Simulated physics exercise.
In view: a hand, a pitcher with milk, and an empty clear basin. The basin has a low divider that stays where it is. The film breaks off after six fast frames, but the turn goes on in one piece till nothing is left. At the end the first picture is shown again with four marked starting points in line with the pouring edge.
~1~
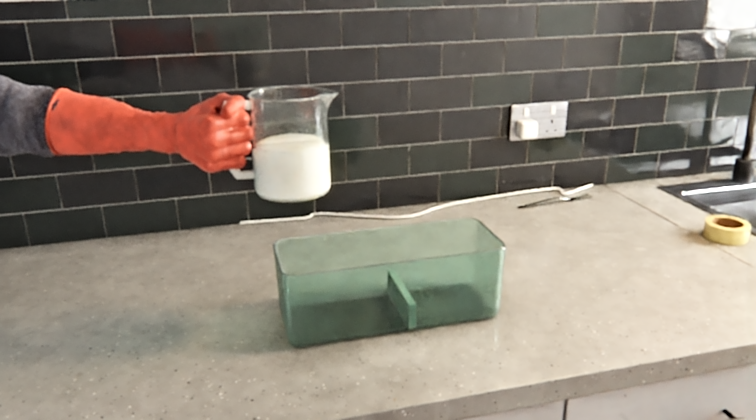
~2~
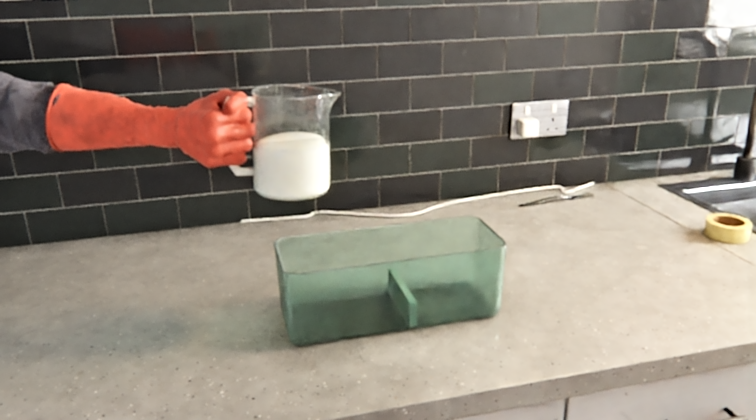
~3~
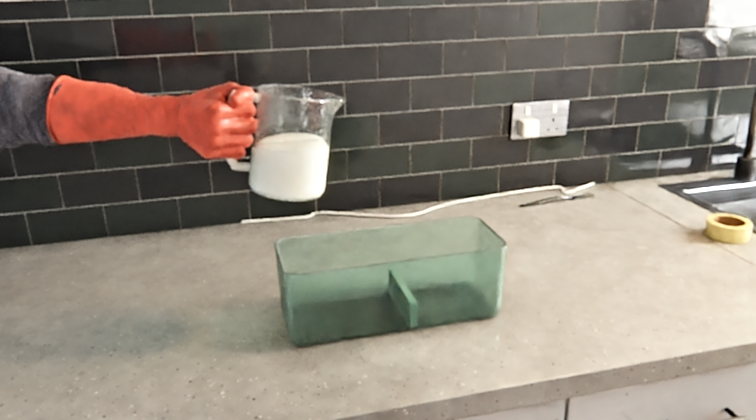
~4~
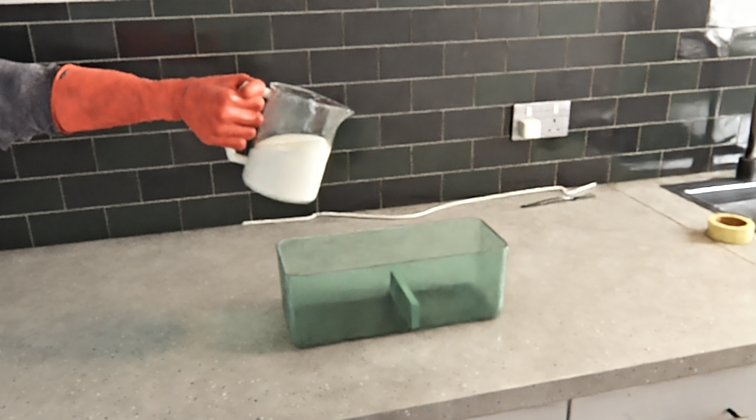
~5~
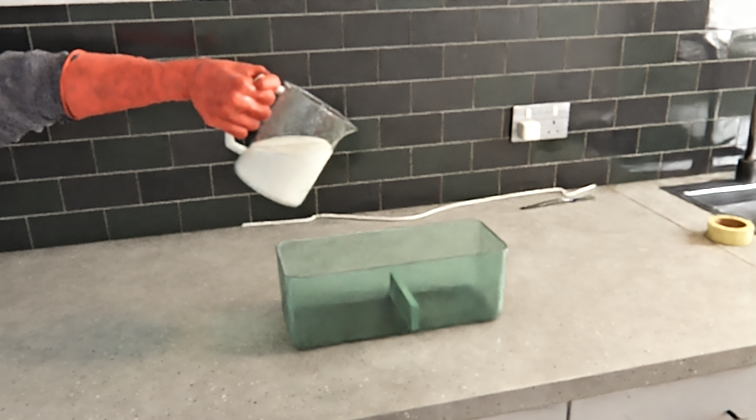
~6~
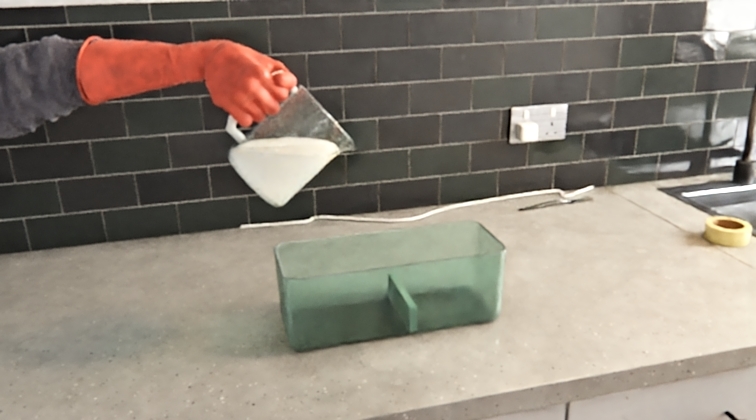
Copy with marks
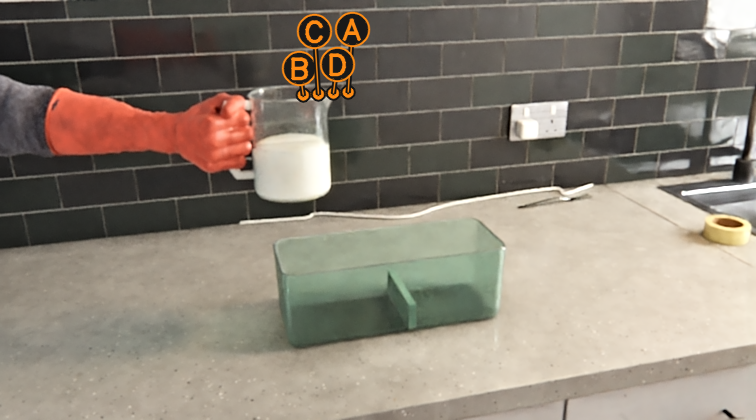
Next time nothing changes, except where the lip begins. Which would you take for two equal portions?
Use place A.
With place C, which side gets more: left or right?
The left one.
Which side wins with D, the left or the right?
The left side.
On the marked copy, A at (348, 92); B at (303, 95); C at (318, 94); D at (333, 93).
With A, about 52 % ends left of the wall and 47 % right of it.
With B, about 91 % ends left of the wall and 6 % right of it; 3 % is lost outside.
With C, about 92 % ends left of the wall and 5 % right of it; 3 % is lost outside.
With D, about 86 % ends left of the wall and 11 % right of it; 3 % is lost outside.
